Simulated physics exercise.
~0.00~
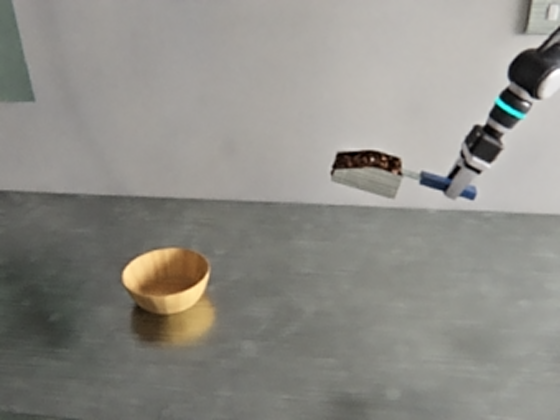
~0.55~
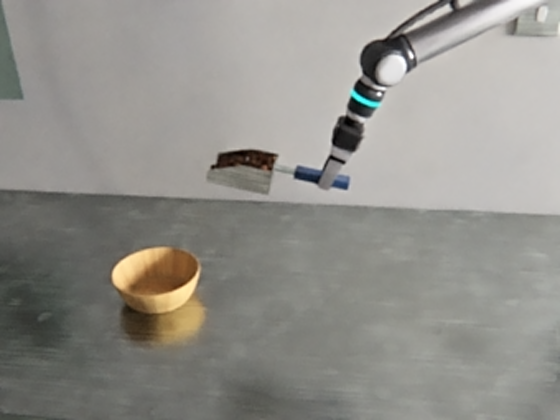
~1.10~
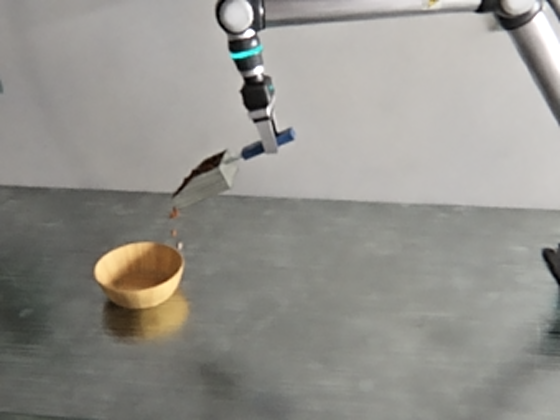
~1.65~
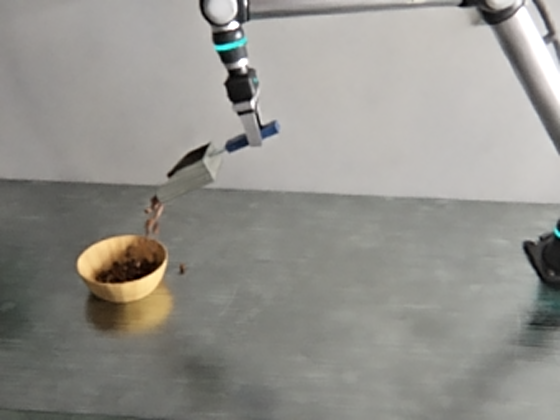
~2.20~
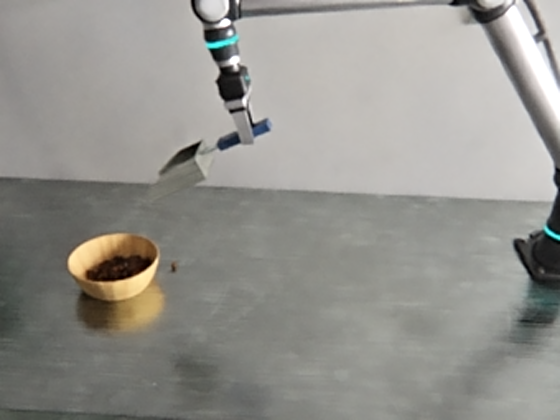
A grey robot arm with glowing cyan rings grips the blue handle of a metal scoop heaped with dark brown pellets, high above a dark grey table before a pale wall, seen from the front and slightly above. A round wooden bowl sits at the left. The arm carries the scoop left towards the bowl, then tips it forward. Pellets slide off the front edge and fall in a thin stream into the bowl. The tilted scoop stops above it, emptied, while the bowl holds a dark pile and one stray pellet lies on the table just to its right.
